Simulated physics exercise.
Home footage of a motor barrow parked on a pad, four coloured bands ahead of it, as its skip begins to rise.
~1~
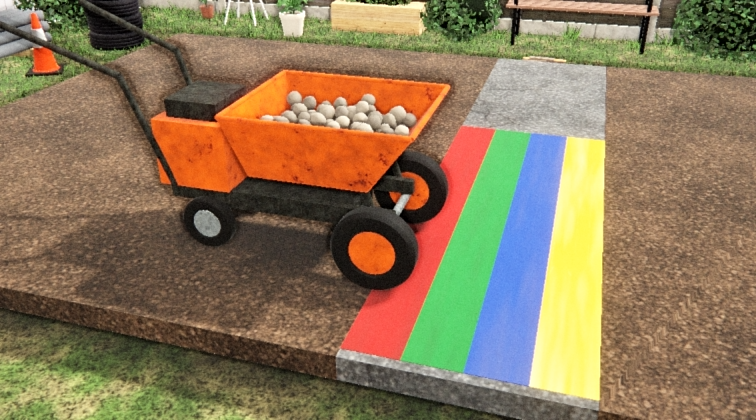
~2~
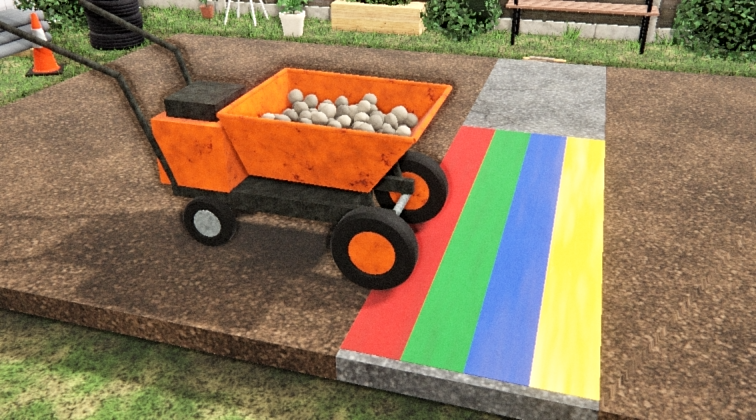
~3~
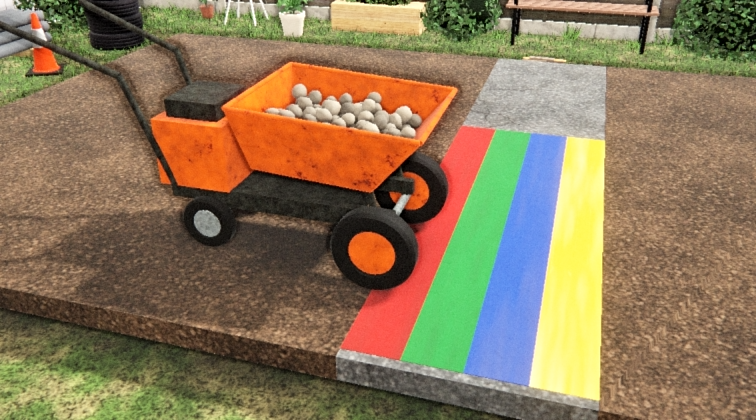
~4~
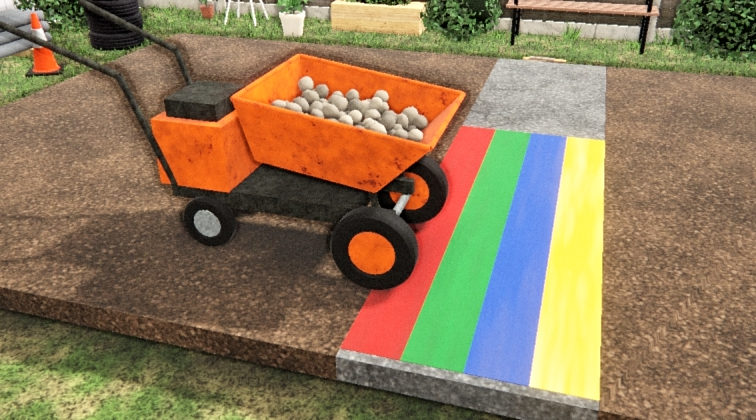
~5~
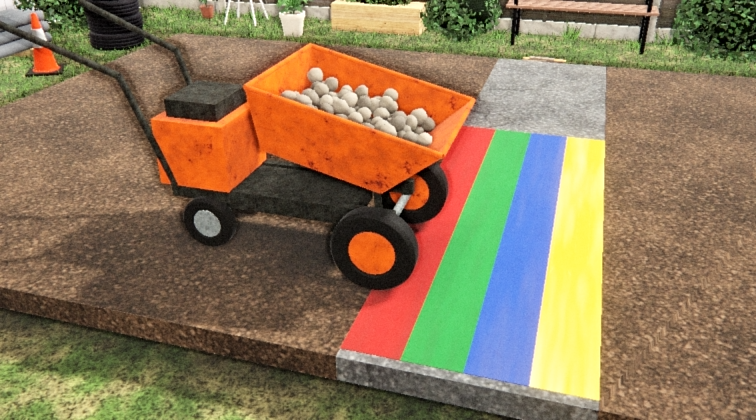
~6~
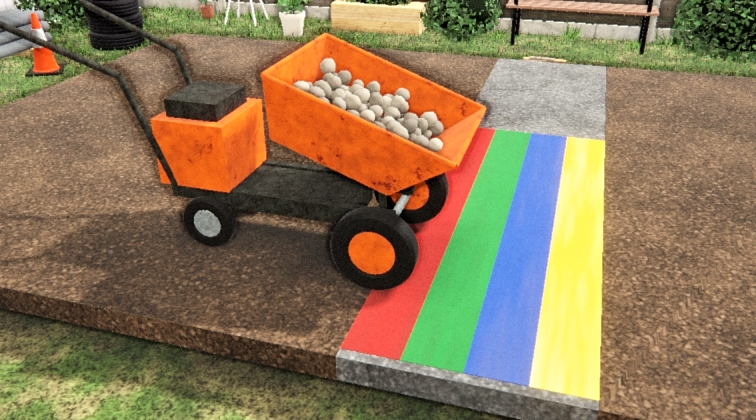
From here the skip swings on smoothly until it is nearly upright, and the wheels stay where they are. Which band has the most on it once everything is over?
Yellow.
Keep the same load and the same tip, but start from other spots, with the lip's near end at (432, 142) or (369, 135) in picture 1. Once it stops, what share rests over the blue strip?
About 10 per cent first, about 40 per cent second.
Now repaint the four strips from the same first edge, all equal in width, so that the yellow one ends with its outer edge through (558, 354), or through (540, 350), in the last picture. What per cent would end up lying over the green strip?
First case 0 per cent, second case 0 per cent.
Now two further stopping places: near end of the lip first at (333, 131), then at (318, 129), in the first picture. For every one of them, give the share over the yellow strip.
Roughly 10 percent the first time, roughly 20 percent the second.
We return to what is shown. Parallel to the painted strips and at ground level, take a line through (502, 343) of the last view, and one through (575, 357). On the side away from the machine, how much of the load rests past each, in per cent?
Roughly 90 and 50 %.
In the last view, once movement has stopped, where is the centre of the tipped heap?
Close to (579, 273), more or less.
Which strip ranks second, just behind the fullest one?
Rank two: Blue.
Just after the last frame, skip tipped steeply; every one in the skip.
A moment on, skip tipped right over; the larger part in the skip; about a tenth over the blue strip; about a tenth over the yellow strip; just a few falling.
Further on, skip tipped right over; about a tenth in the skip; roughly a quarter over the blue strip; roughly a third over the yellow strip; roughly a quarter off the paint.
When it is over, skip tipped right over; not one over the red strip; just a few over the green strip; roughly a quarter over the blue strip; roughly a third over the yellow strip; roughly a third off the paint.
